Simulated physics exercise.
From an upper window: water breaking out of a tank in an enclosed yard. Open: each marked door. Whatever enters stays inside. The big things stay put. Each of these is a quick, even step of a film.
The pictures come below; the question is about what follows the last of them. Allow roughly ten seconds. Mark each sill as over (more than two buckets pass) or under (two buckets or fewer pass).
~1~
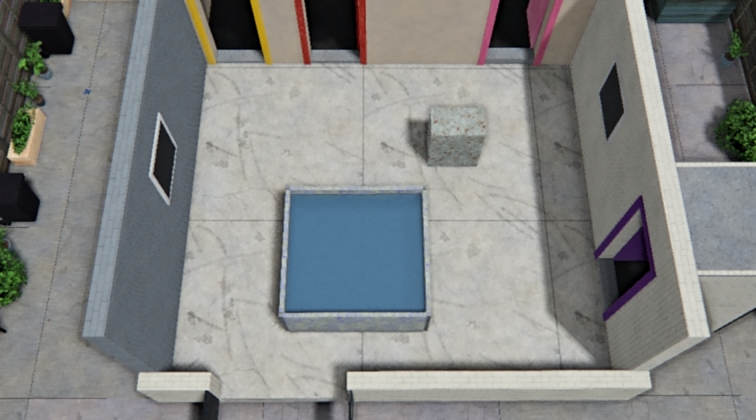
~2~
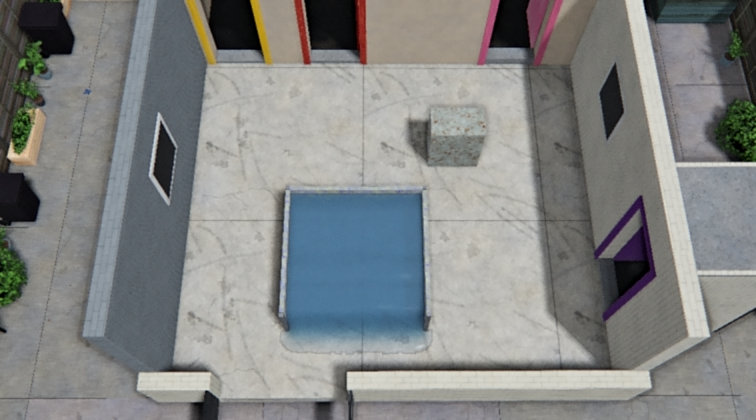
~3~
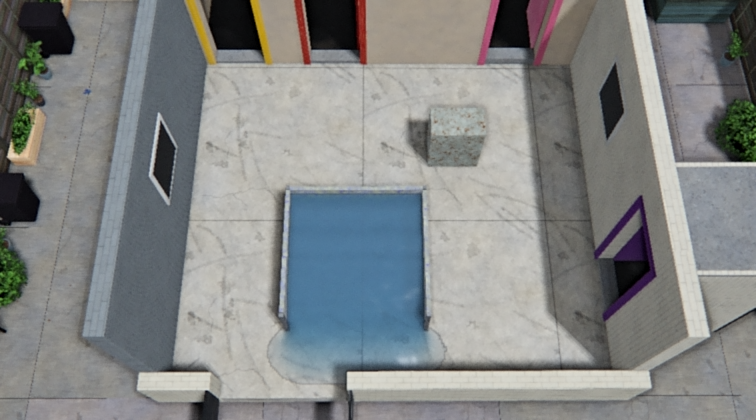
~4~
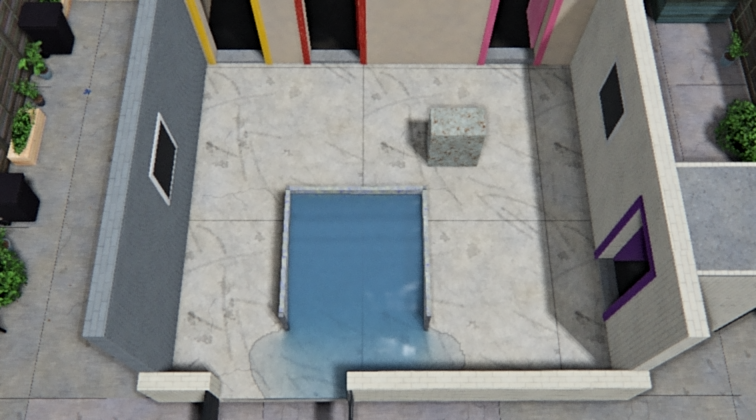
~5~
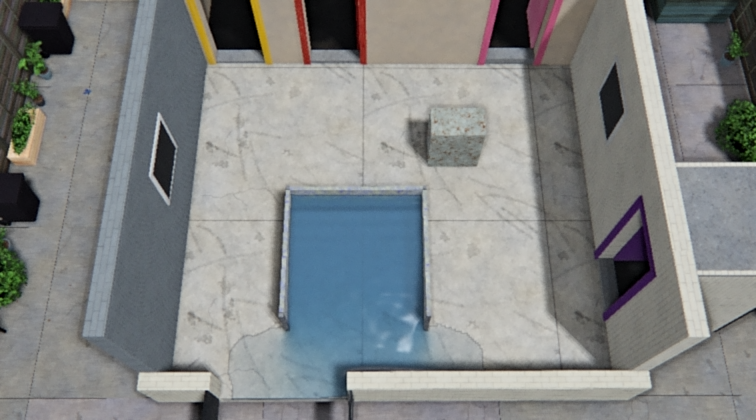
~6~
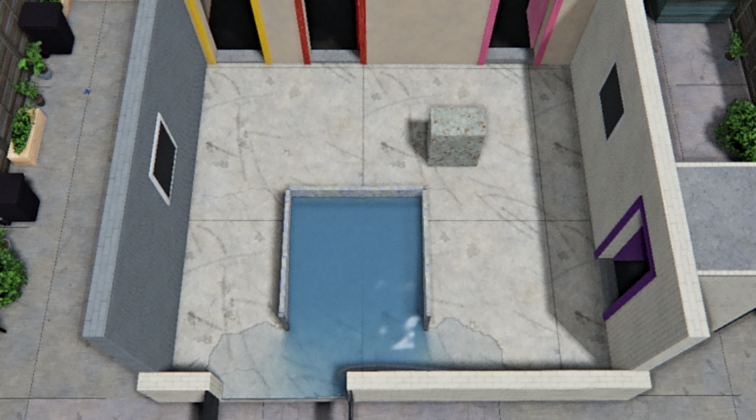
The purple door is over, the red door is under, the yellow door is under, the pink door is under.
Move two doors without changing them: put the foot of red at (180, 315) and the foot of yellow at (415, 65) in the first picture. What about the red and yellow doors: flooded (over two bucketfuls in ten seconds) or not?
Result - red door remains within the limit; yellow door remains within the limit.
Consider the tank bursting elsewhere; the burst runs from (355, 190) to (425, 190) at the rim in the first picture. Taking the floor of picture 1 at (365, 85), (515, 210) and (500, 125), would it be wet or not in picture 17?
Point by point: Swamped, swamped and untouched.
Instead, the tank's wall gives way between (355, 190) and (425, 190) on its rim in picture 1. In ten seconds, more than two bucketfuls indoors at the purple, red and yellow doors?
Here is how it goes: Purple door is safe, next red door is swamped, last yellow door is swamped.
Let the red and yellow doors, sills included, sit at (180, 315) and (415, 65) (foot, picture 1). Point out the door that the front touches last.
That would be the door marked yellow.
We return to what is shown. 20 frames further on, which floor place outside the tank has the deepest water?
I'd mark about pixel (595, 380).
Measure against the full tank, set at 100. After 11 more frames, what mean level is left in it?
Estimate: Close to 30 %.
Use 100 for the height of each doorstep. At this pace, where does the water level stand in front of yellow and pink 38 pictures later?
I'd put it at close to 0 and 60 per cent.
A moment on, water covers 20 % of the floor; the purple door not reached, the red door not reached, the yellow door not reached, the pink door not reached.
Next, water covers 25 % of the floor; the purple door over two buckets in, the red door not reached, the yellow door not reached, the pink door not reached.
Then, water covers 40 % of the floor; the purple door far over two buckets in, the red door not reached, the yellow door not reached, the pink door not reached.
Later, water covers 55 % of the floor; the purple door far over two buckets in, the red door wet at the sill, nothing in, the yellow door not reached, the pink door wet at the sill, nothing in.
In the end, water covers 85 % of the floor; the purple door far over two buckets in, the red door wet at the sill, nothing in, the yellow door wet at the sill, nothing in, the pink door wet at the sill, nothing in.
